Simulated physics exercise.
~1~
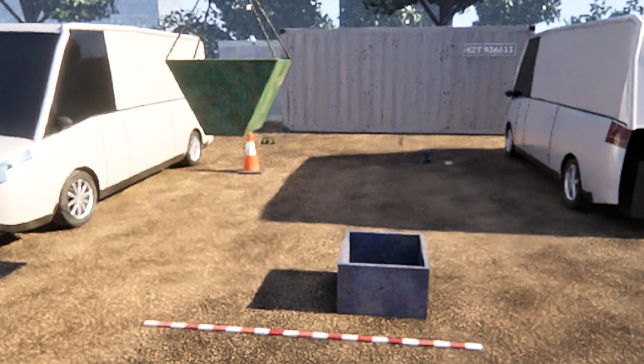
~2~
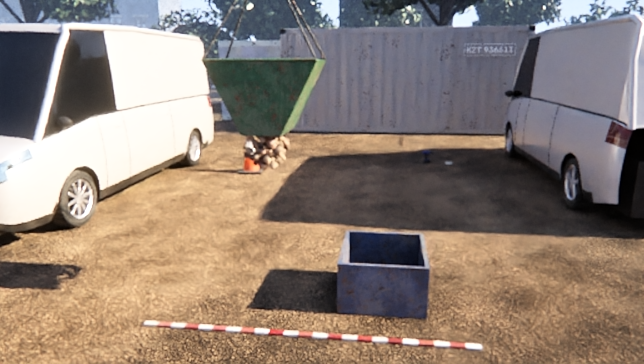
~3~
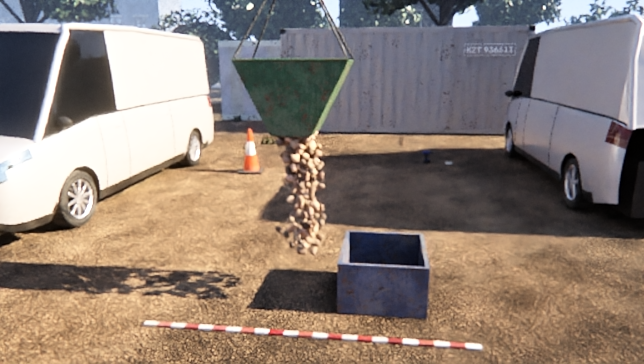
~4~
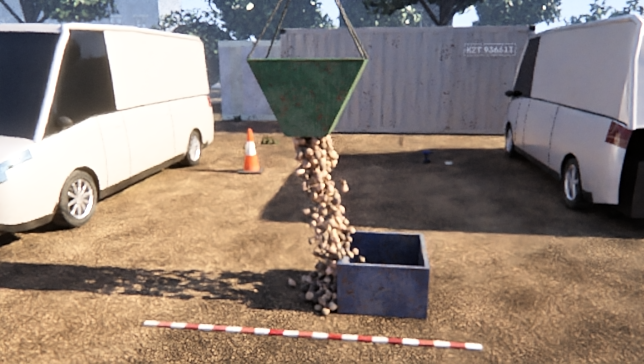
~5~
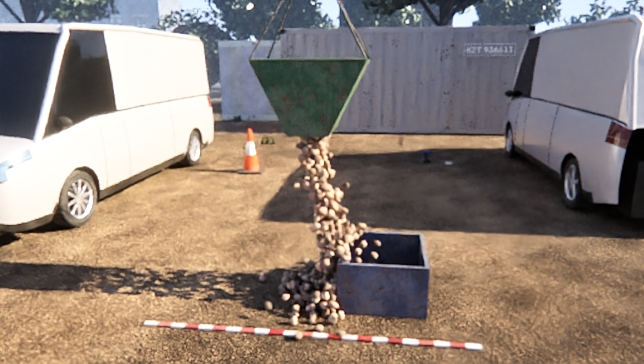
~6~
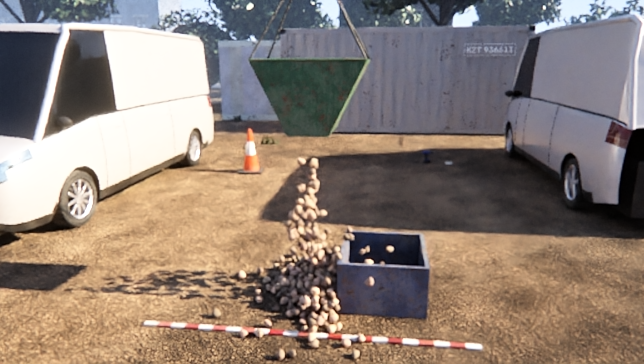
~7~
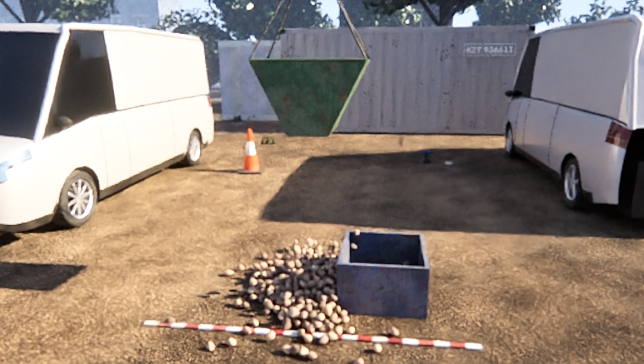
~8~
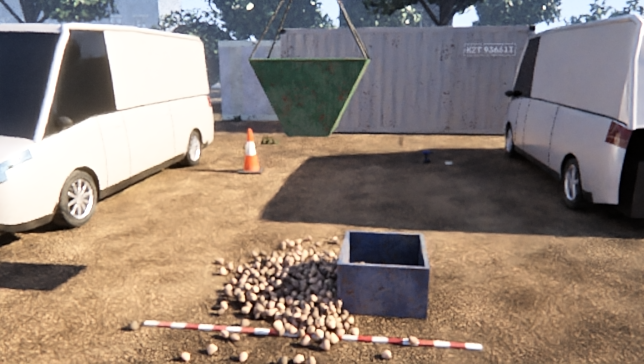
At the start, a green crane skip hangs between two parked white vans, with an open metal bin and a red and white striped staff on the dirt ahead. The skip swings rightwards, and pale brown stones begin pouring from its underside. It stops short of the bin, so the stream lands mostly beside the bin's left wall, while a few stones drop inside. The heap grows and spreads towards the staff as the skip empties. Finally, the empty skip hangs still, and most stones lie left of the bin, with some scattered past the staff.
